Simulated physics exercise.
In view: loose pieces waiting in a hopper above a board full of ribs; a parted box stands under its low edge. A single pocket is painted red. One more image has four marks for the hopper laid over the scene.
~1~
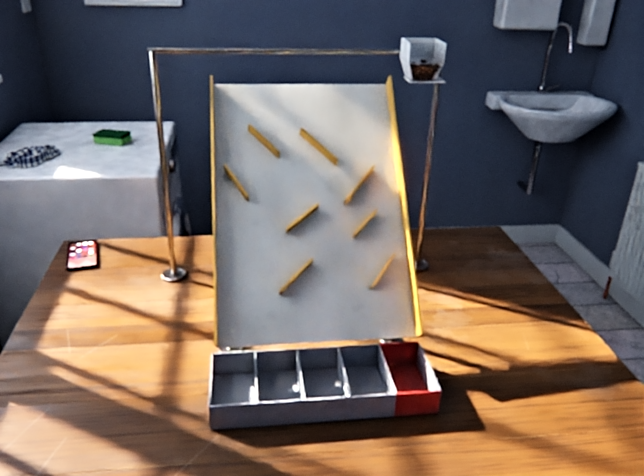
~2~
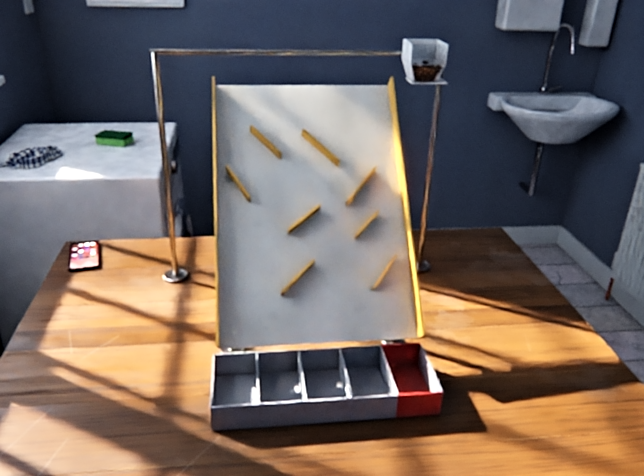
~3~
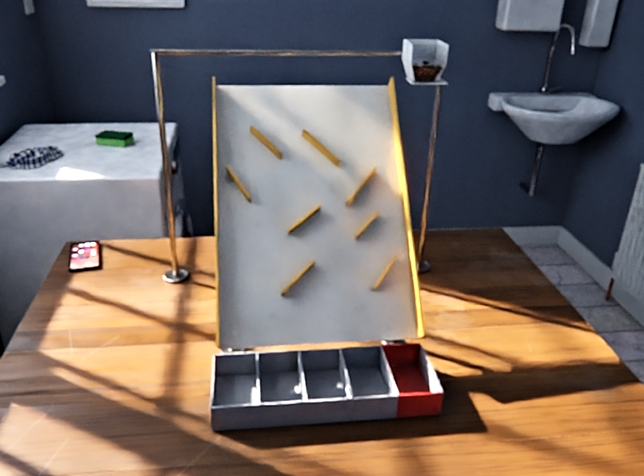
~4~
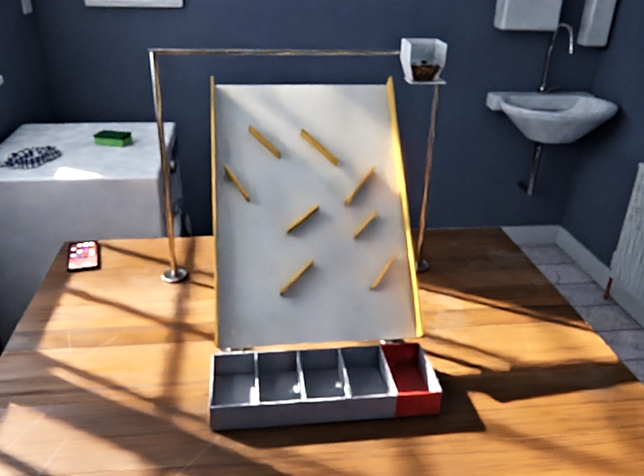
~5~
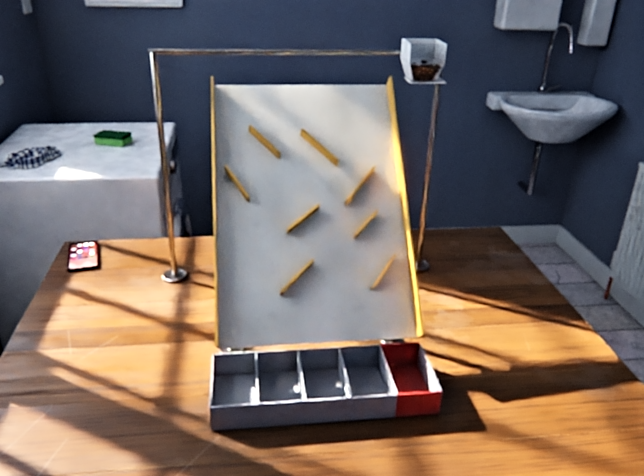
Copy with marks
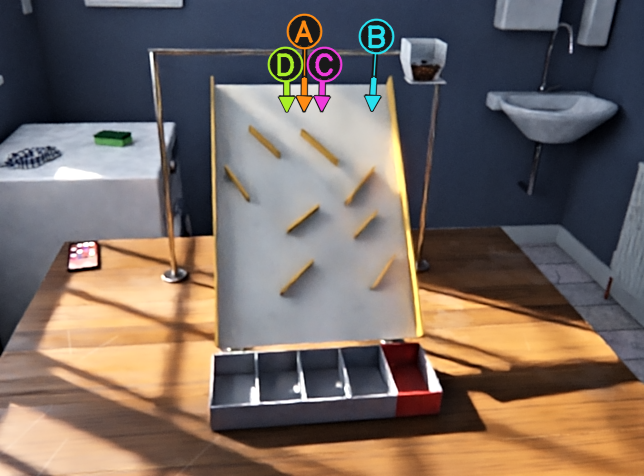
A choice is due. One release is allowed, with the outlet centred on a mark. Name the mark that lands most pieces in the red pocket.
Take B.
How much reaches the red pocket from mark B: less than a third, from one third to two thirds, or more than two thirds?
Mark B gives from one third to two thirds.
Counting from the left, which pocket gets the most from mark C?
The third.
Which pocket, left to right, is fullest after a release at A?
The third from the left.
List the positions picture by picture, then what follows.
The first frame shows hopper at (421, 70), black beans, door shut.
The second frame shows ribs (251, 125) to (281, 154), (303, 129) to (340, 161), (227, 165) to (250, 198).
The third frame shows ribs (348, 201) to (377, 166), (289, 229) to (321, 205), (357, 235) to (379, 210).
The fourth frame shows ribs (281, 292) to (313, 259), (373, 287) to (395, 254).
The fifth frame shows red pocket at (418, 402), number 5 of 5 from the left.
On the marked copy, mark A meets the board at (304, 105); mark B meets the board at (372, 105); mark C meets the board at (321, 105); mark D meets the board at (286, 106).
For mark A, none in the red pocket, nearly all in other pockets, a small part held on the board.
For mark B, about half in the red pocket, about half in other pockets.
For mark C, none in the red pocket, all in other pockets.
For mark D, none in the red pocket, nearly all in other pockets, a small part held on the board.
